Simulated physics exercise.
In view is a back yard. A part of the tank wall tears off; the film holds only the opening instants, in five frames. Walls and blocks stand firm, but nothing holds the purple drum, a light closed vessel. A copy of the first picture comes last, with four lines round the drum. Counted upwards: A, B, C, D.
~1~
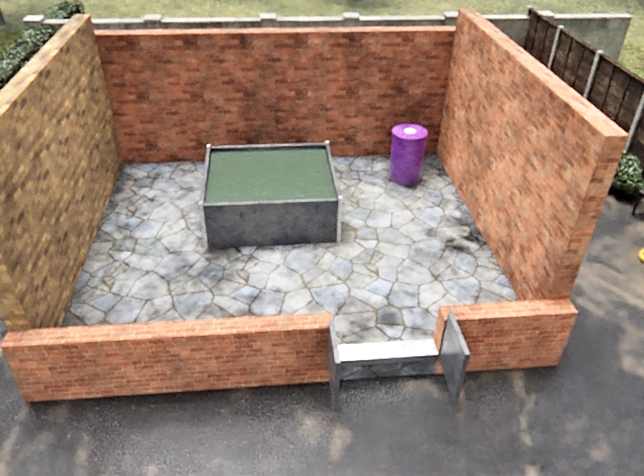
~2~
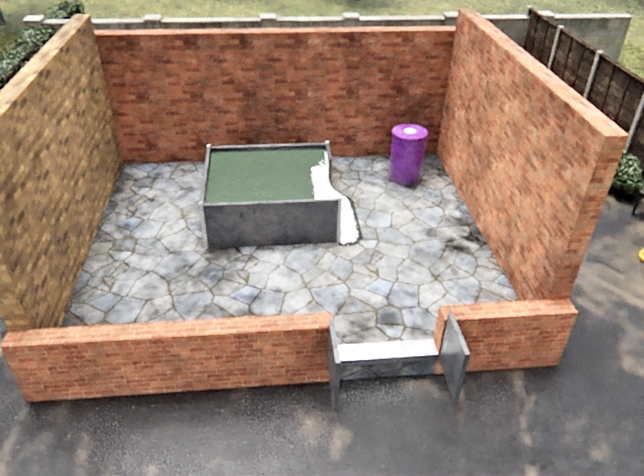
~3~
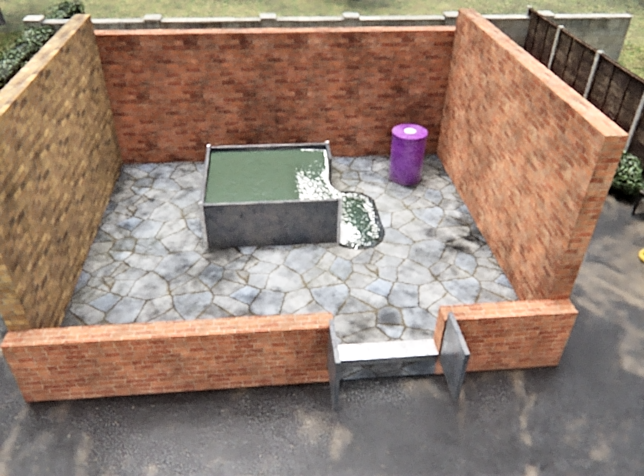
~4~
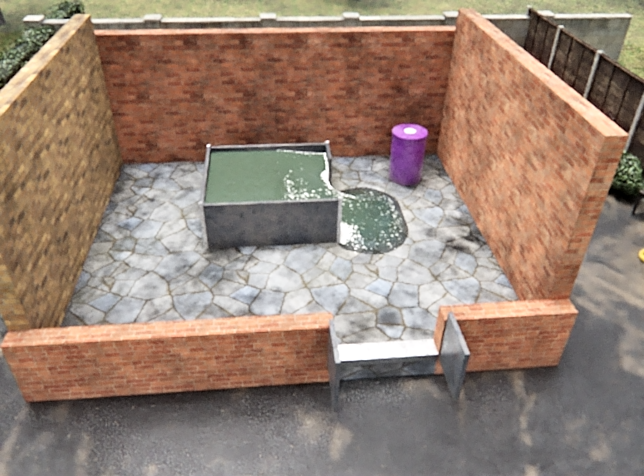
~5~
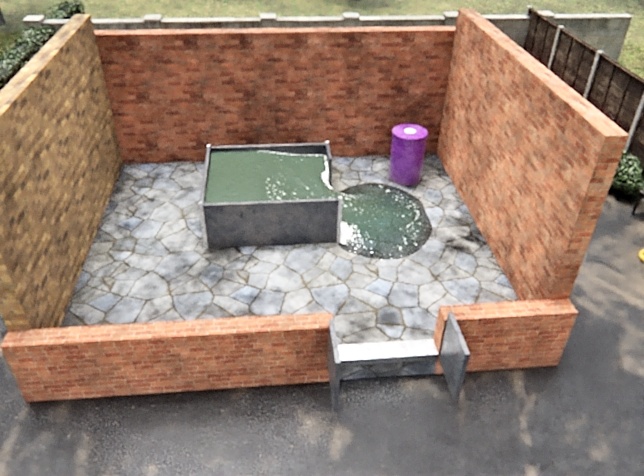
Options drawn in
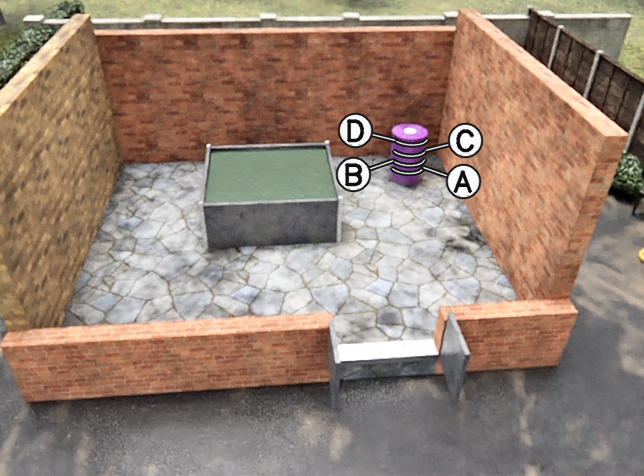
At first, a grey tank full of green water stands on the paving of a walled back yard, with a purple drum to its right. White, foamy water then pours out of the tank's right side, and a green puddle dotted with white spreads rightward across the stones, widening near the drum.
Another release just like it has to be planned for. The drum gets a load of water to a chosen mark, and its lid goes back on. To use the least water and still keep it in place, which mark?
A will do.
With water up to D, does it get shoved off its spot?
No.
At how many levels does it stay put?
All four.
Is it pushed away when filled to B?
No, not at all.
On the marked copy, A at (410, 173); B at (411, 165); C at (412, 156); D at (413, 145); from the bottom up A, B, C, D.
For level A, it does not move.
For level B, it does not move.
For level C, it does not move.
For level D, it does not move.
